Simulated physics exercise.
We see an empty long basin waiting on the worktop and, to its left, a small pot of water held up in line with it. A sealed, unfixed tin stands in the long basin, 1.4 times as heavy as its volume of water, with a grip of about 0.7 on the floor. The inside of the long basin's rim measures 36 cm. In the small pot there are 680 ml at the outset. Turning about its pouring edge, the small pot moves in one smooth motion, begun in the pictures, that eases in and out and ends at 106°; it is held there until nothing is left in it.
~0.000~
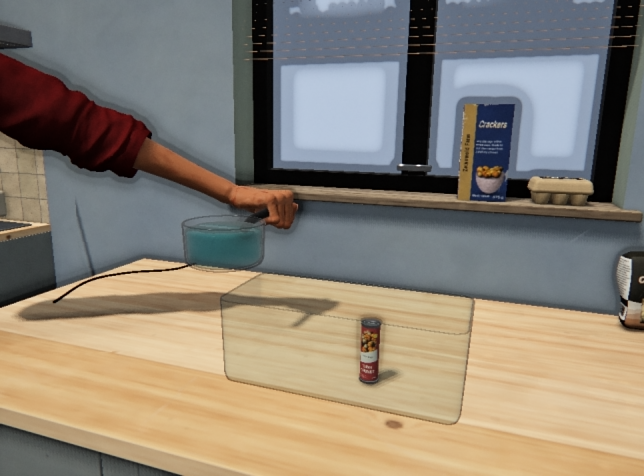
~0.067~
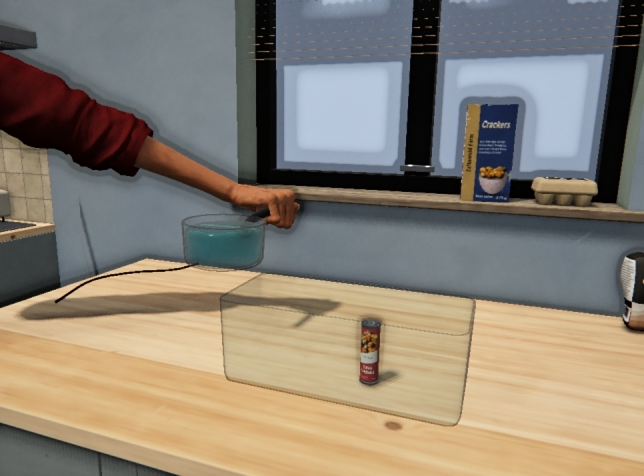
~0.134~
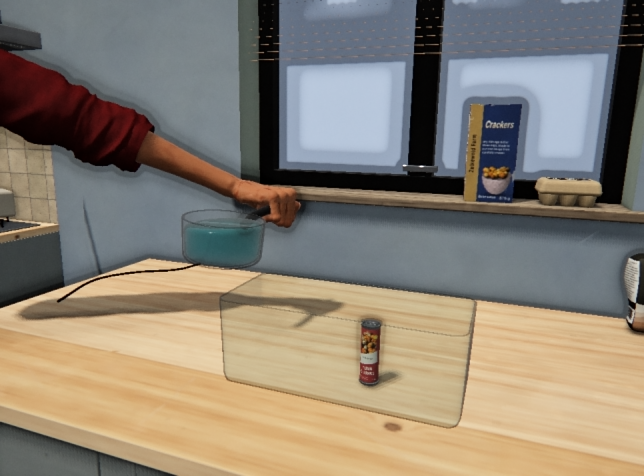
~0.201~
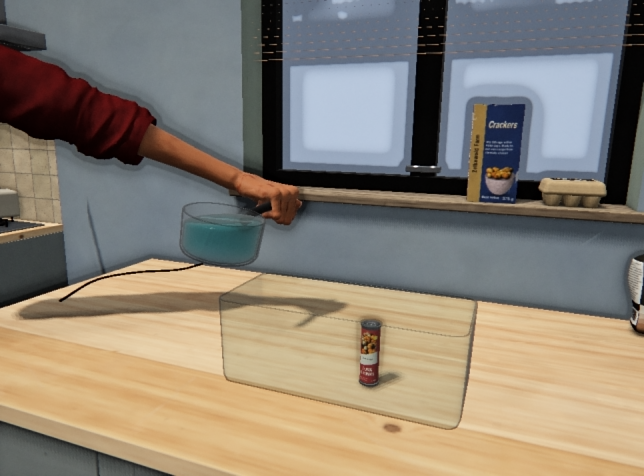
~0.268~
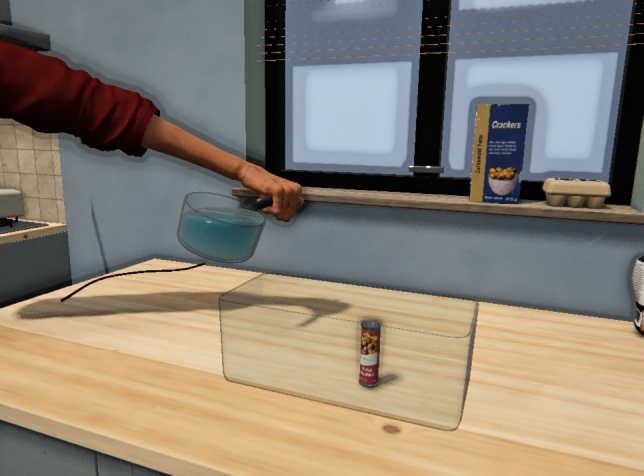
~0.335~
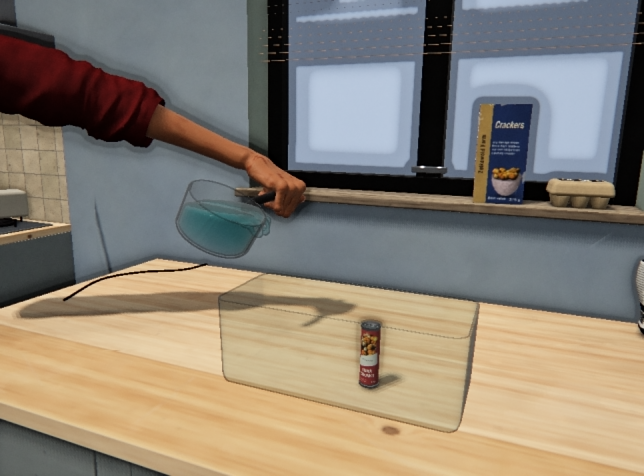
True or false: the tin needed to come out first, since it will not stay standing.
False.
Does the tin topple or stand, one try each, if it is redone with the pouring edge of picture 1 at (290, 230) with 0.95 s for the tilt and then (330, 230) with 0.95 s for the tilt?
In the first try it comes down; in the second it remains standing.
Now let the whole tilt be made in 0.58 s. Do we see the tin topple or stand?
The tin stays on its base.
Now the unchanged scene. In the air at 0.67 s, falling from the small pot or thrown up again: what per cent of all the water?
Near 42 per cent at that moment.
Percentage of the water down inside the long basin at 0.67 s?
About 26 per cent.
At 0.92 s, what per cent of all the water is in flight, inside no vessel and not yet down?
Around 10 percent of the liquid.
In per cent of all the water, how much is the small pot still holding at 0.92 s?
I'd estimate some 4 per cent.
Then, 0.67 s in, the tilt is 85° and 32 per cent is still to pour; the tin stands where it began.
Then, 0.92 s in, the tilt is 106° and 4 per cent is still to pour; the tin stands where it began.
Then, 1.17 s in, the tilt is 106° and 0 per cent is still to pour; the tin stands where it began.
Then, 1.45 s in, the tilt is 106° and 0 per cent is still to pour; the tin stands where it began.
Finally, the tin stands where it began.
